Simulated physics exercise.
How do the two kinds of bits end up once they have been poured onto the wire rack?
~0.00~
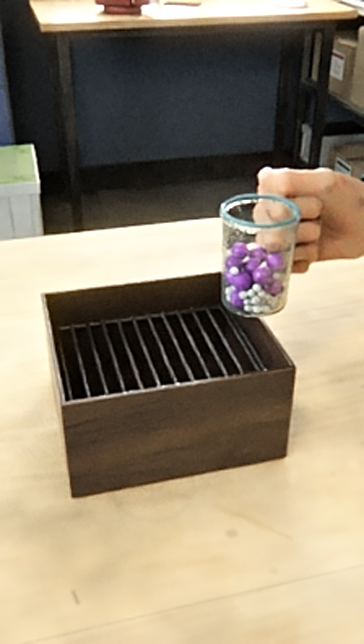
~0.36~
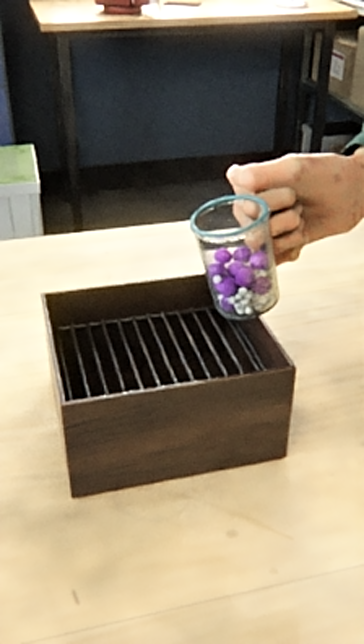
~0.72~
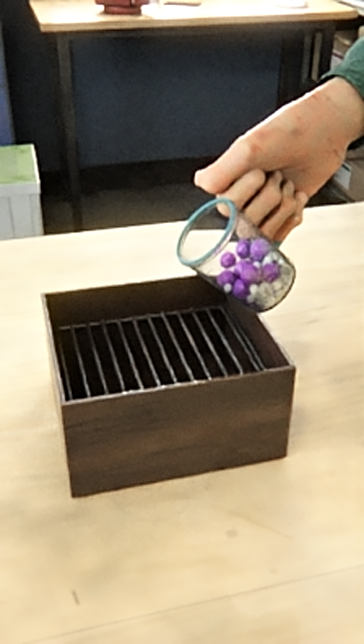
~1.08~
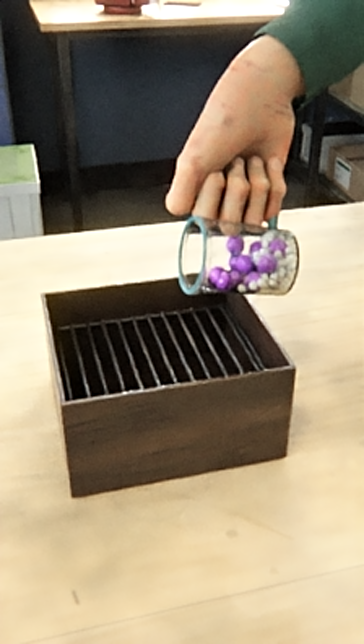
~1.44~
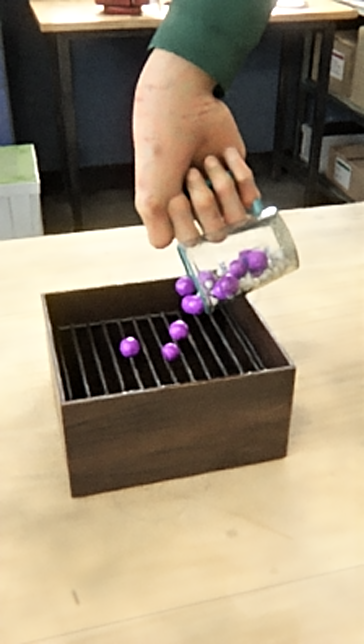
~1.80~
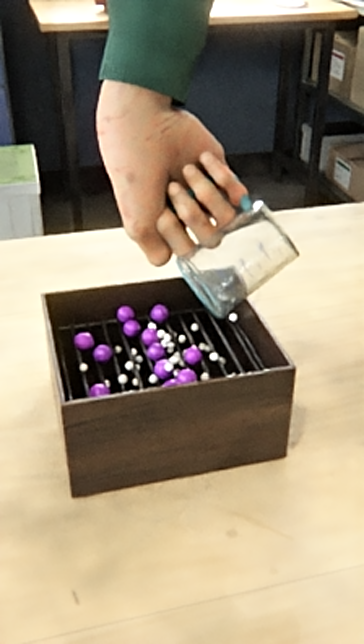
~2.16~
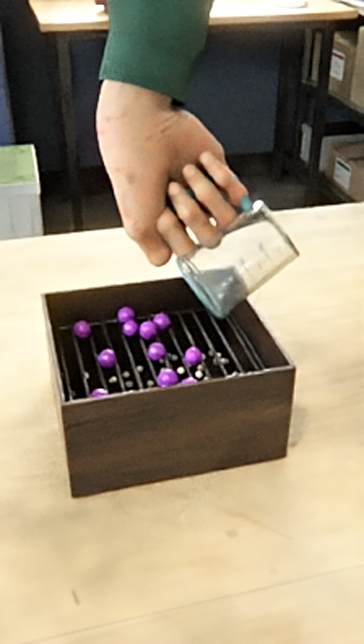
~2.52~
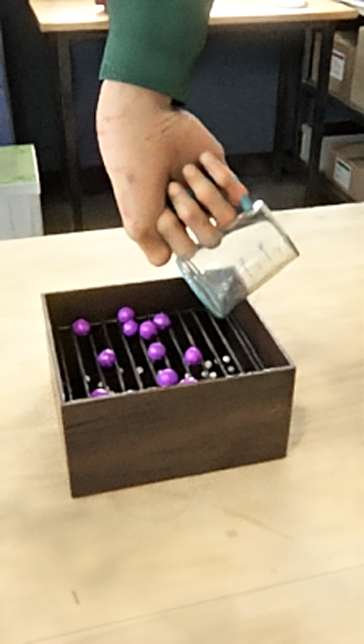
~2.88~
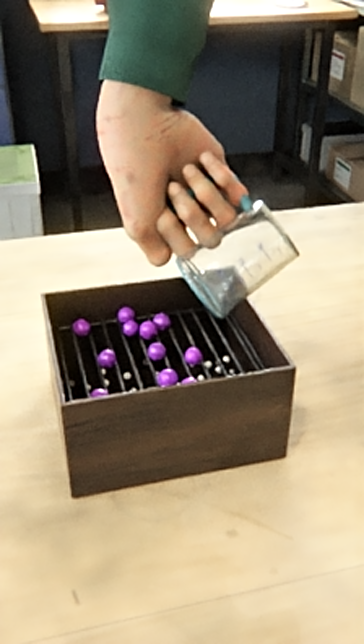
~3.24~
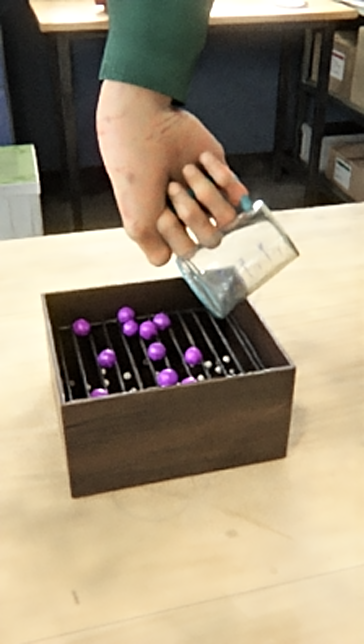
The small white bits slip between the wires and end up under the rack, while the larger purple ones are held on top of it.
